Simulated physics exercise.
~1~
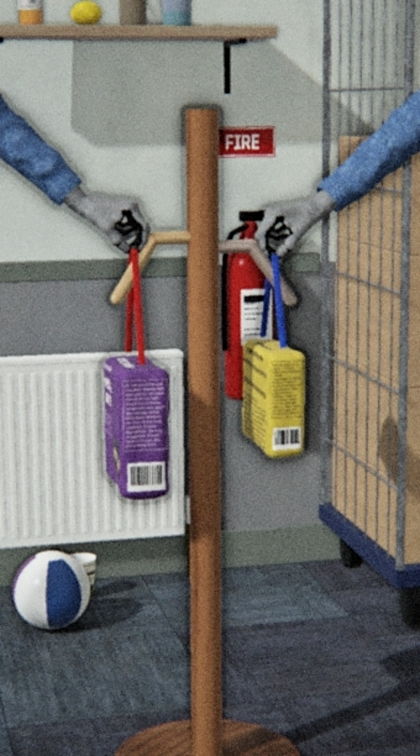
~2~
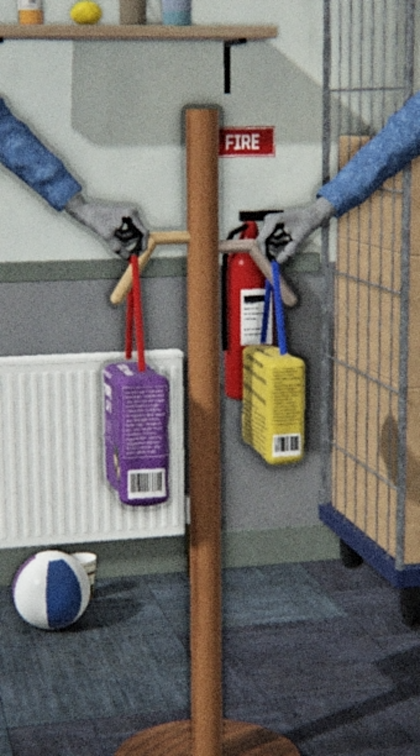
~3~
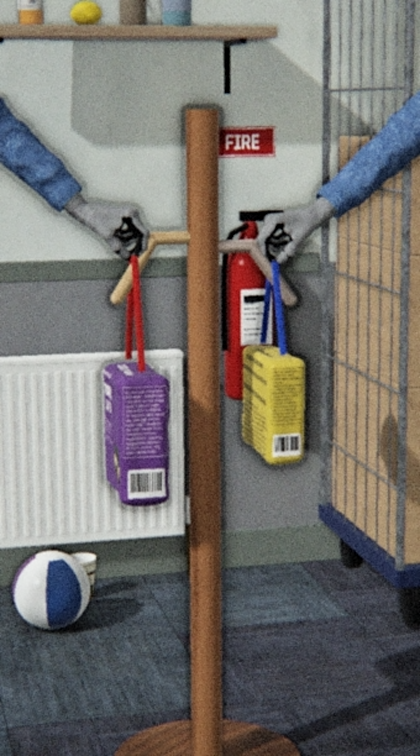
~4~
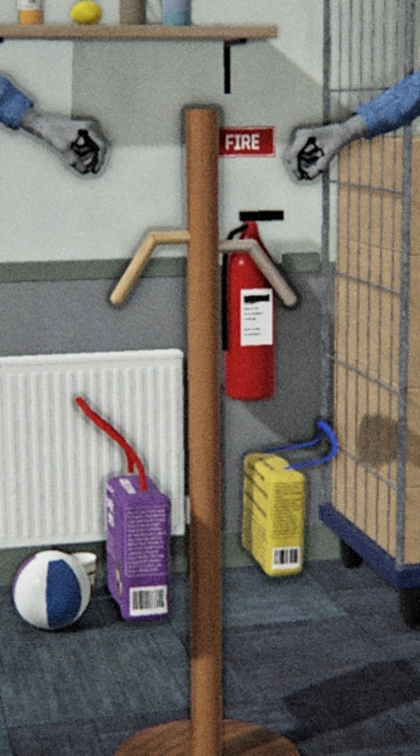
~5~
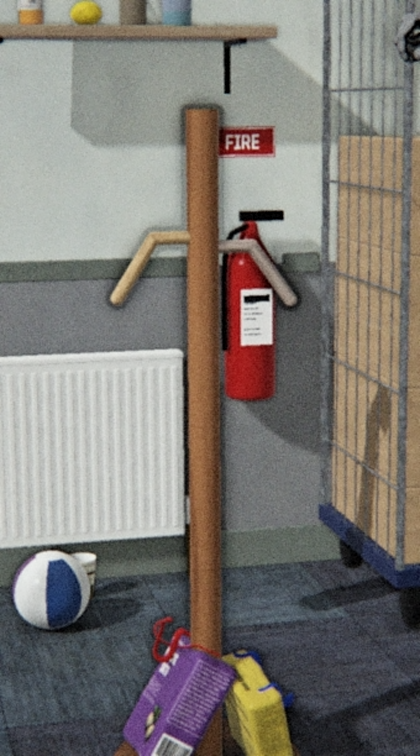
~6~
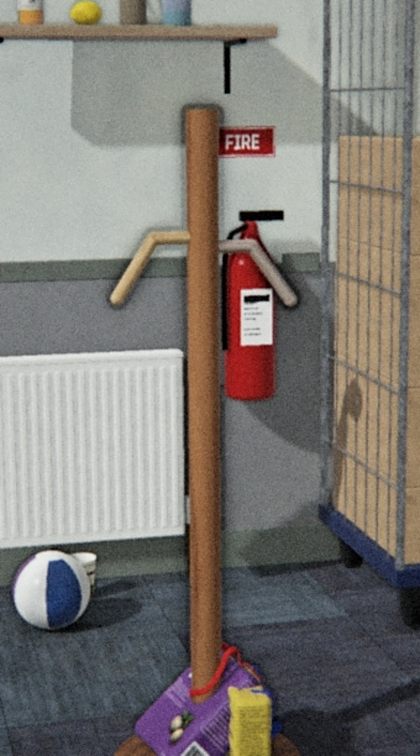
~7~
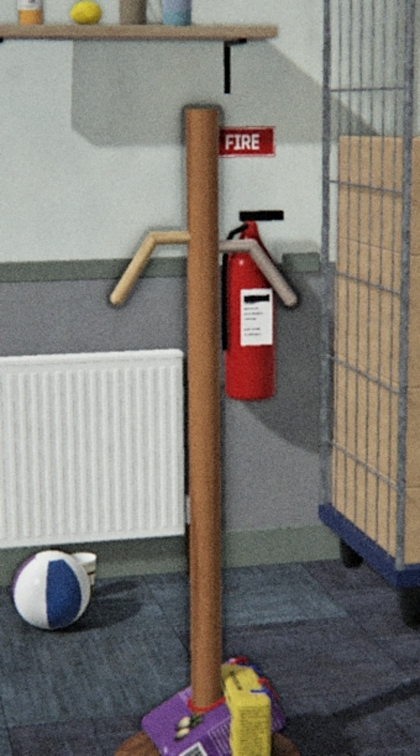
Two gloved hands held a purple sack and a yellow bag by their loops at the pegs of a wooden post, then let go and drew back. Both dropped straight down, toppled, and ended up on the floor around the post's base.
